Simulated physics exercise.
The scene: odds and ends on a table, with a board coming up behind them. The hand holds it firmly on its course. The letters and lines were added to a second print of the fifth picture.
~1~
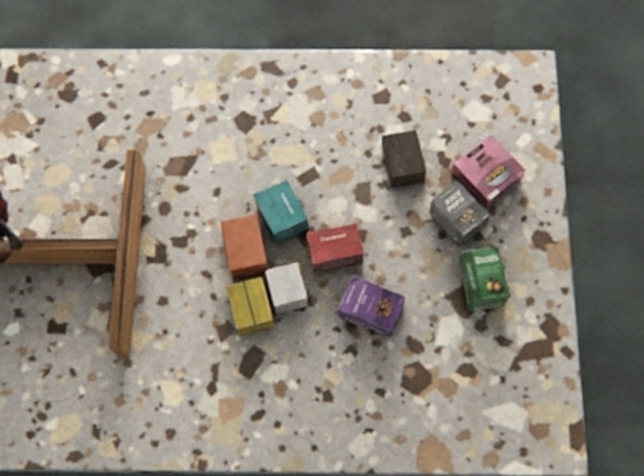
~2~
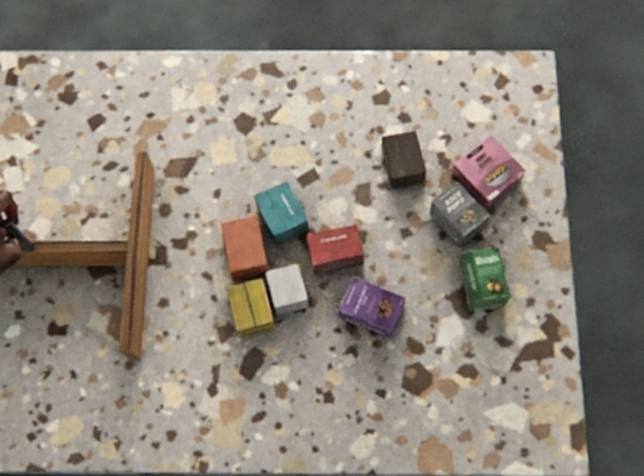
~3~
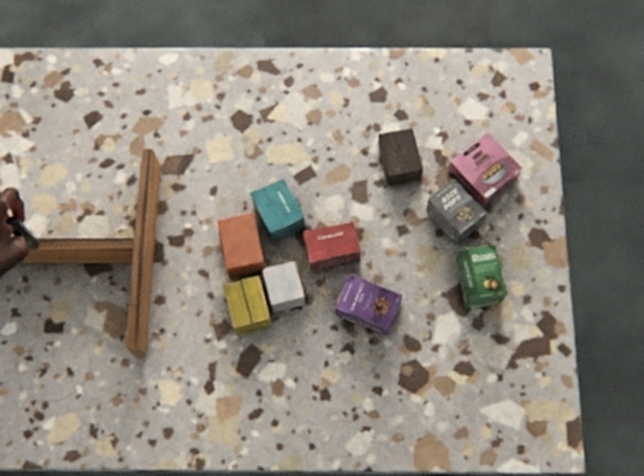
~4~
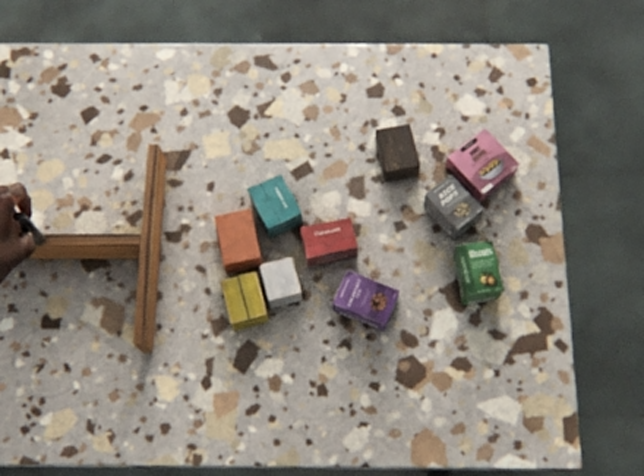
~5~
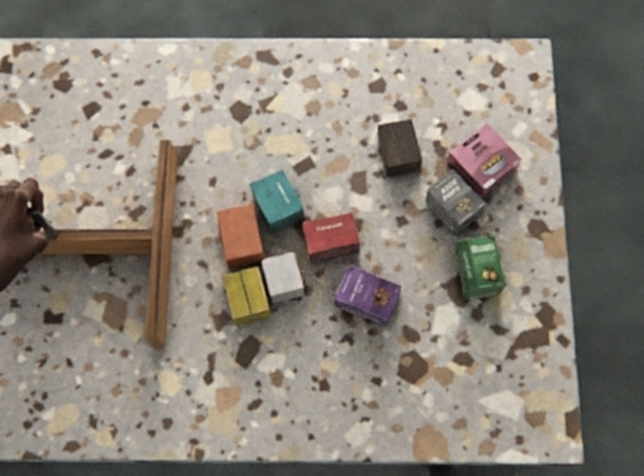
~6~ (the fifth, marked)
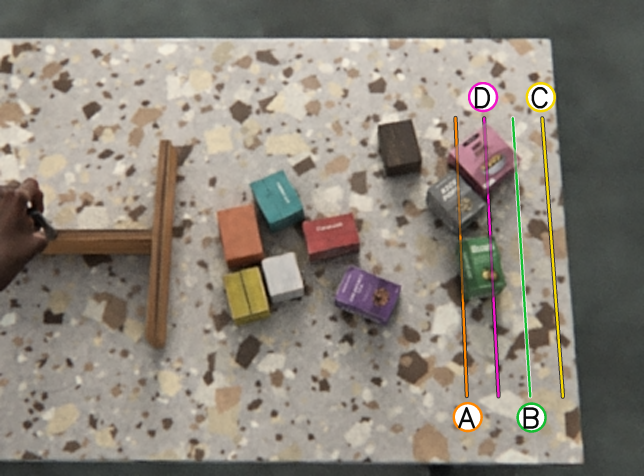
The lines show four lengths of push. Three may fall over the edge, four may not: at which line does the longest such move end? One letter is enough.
It can go as far as D.
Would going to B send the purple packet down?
Yes.
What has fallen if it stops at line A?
The green packet goes over.
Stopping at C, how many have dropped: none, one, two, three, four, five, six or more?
By then, six or more.
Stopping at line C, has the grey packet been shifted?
Yes.
On the marked copy, A at (461, 250); B at (521, 250); C at (552, 250); D at (491, 250).
Following D. Soon after the start, board (279, 236); yellow box (303, 300); purple packet (385, 297).
Later, board (398, 236); green packet (523, 257); purple packet (504, 297).
In the end, board (492, 236); green packet over the edge; purple packet over the edge; two fallen.
As for the rest, A is within the limit but short; B drops five; C drops nine.
